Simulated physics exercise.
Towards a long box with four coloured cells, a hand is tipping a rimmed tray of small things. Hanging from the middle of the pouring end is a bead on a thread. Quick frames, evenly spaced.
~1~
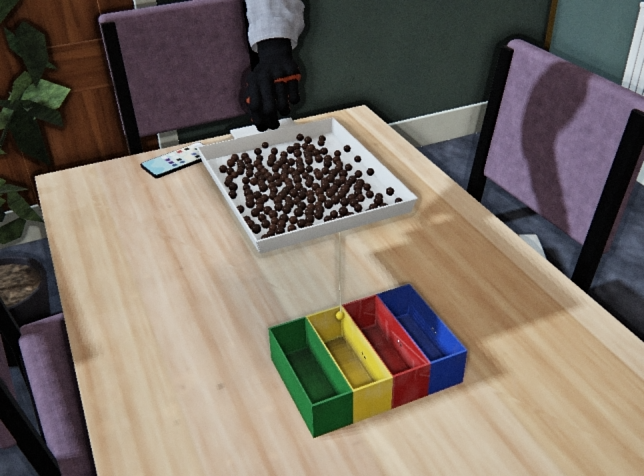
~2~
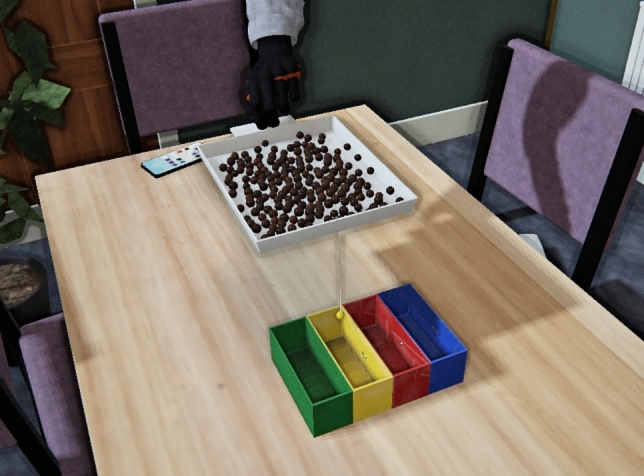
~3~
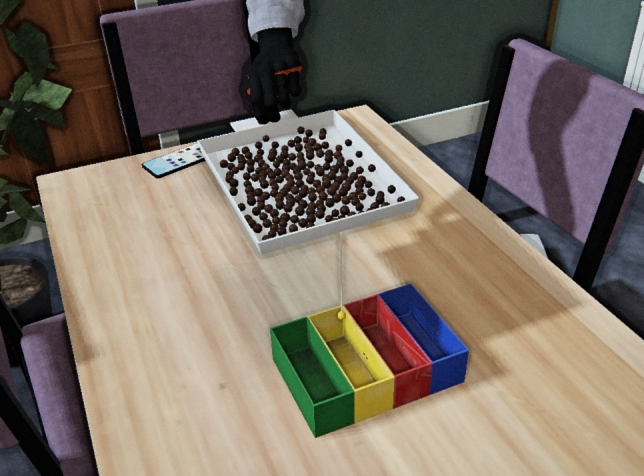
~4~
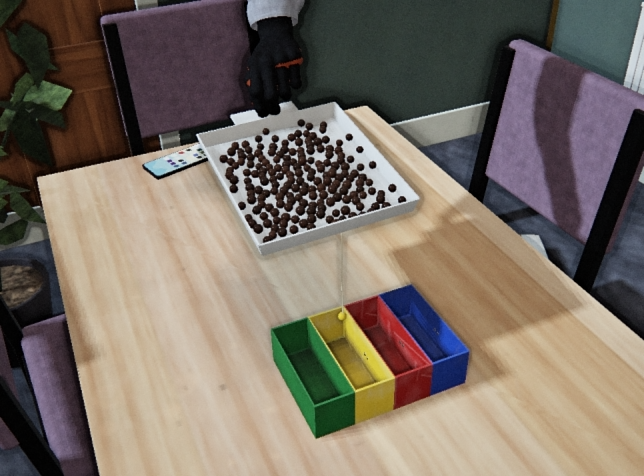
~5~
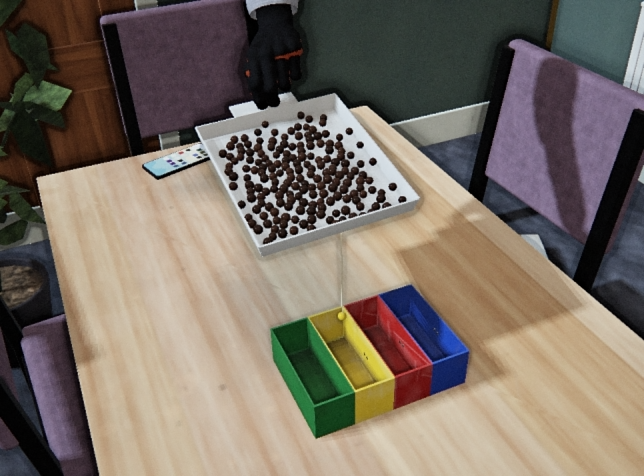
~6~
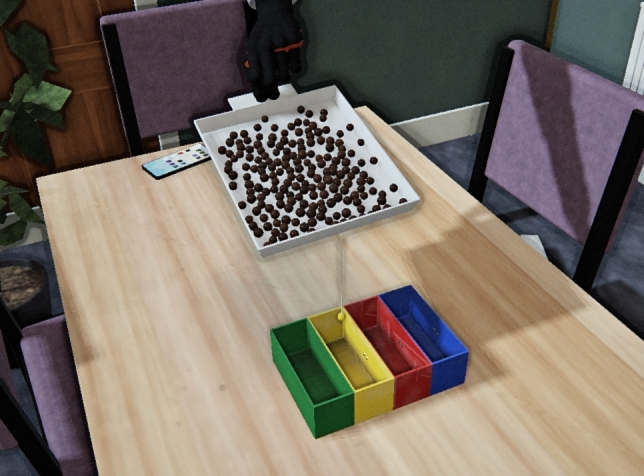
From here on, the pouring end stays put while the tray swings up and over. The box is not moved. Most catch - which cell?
Cell: Green.
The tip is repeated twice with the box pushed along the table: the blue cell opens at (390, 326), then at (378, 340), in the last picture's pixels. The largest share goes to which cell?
That green cell; that yellow cell.
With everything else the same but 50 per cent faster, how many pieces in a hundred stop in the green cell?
About 30 %.
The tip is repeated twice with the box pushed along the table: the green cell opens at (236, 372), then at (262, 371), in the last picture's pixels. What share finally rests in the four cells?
In turn 80 and 80 in a hundred.
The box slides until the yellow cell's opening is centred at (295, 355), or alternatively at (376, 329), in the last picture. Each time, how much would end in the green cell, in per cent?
You'd end up with around 20 per cent and then around 10 per cent.
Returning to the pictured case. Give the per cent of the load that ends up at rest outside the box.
Share: Approx. 50 %.
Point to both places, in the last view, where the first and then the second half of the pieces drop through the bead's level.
Half one: (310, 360), half two: (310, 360).
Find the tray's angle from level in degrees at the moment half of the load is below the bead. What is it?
Roughly 90 degrees of tilt.
Shortly afterwards, tray tipped steeply; all but a few on the tray; only a few falling or outside the box.
Next, tray tipped right over; a little on the tray; near a quarter in the green cell; a little in the yellow cell; a little in the red cell; only a few in the blue cell; near half falling or outside the box.
Some moments later, tray tipped past a quarter turn; near a quarter in the green cell; a little in the yellow cell; a little in the red cell; only a few in the blue cell; near half falling or outside the box.
In the end, tray tipped past a quarter turn; near a quarter in the green cell; a little in the yellow cell; a little in the red cell; only a few in the blue cell; near half outside the box.
